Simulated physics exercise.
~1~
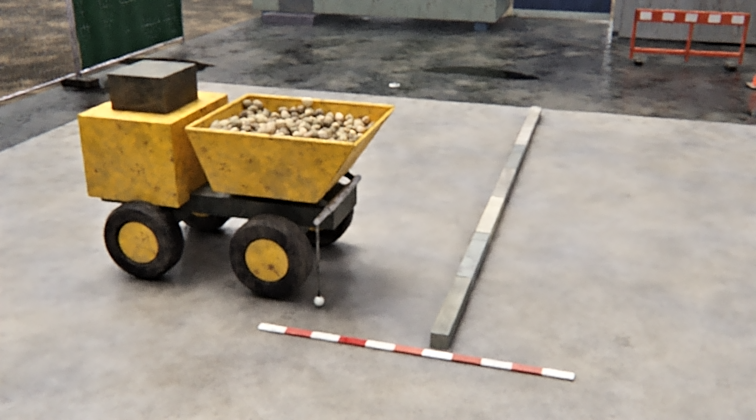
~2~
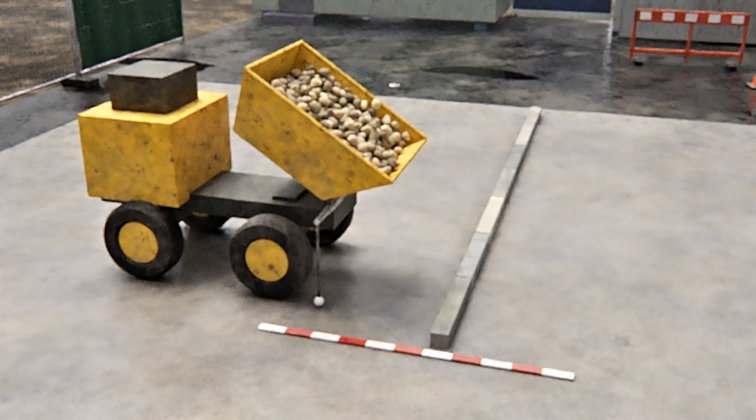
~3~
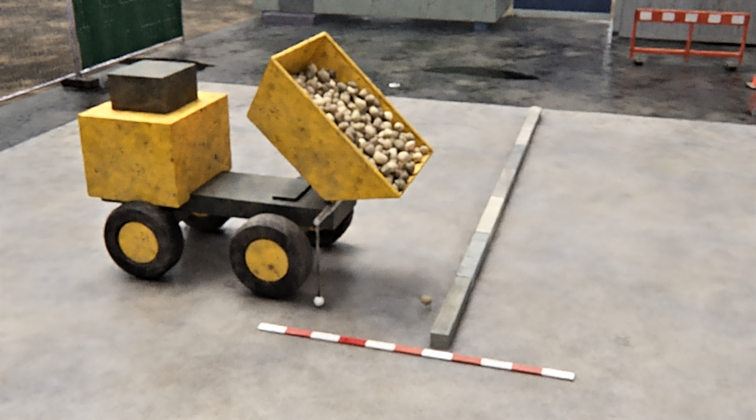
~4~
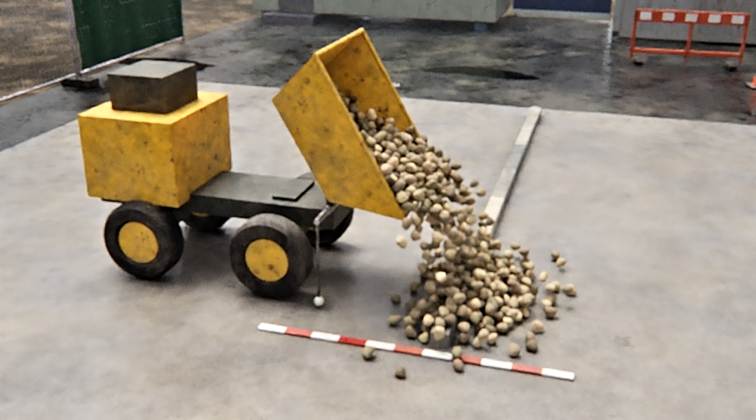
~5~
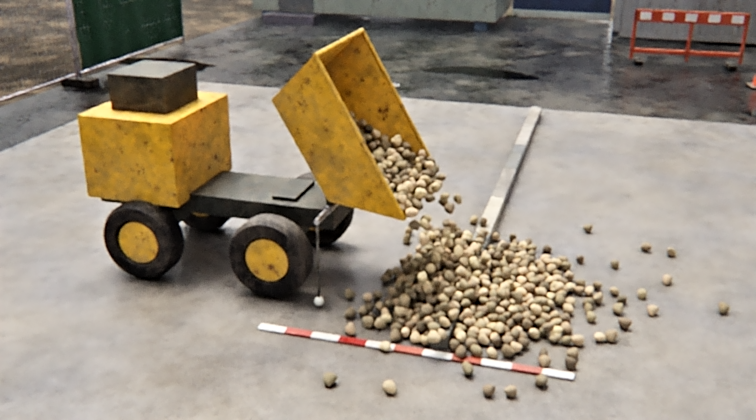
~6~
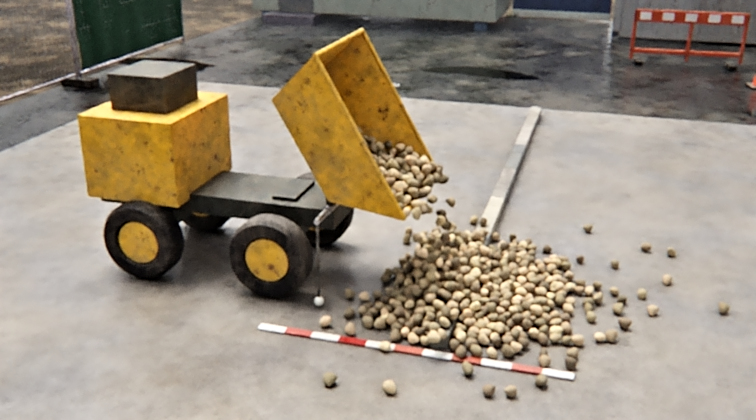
A yellow dumper tipped its skip of round stones up to the right, and after one stone dropped, the load poured out in a rush, spreading on both sides of a low kerb, with some stones still left in the steeply raised skip.
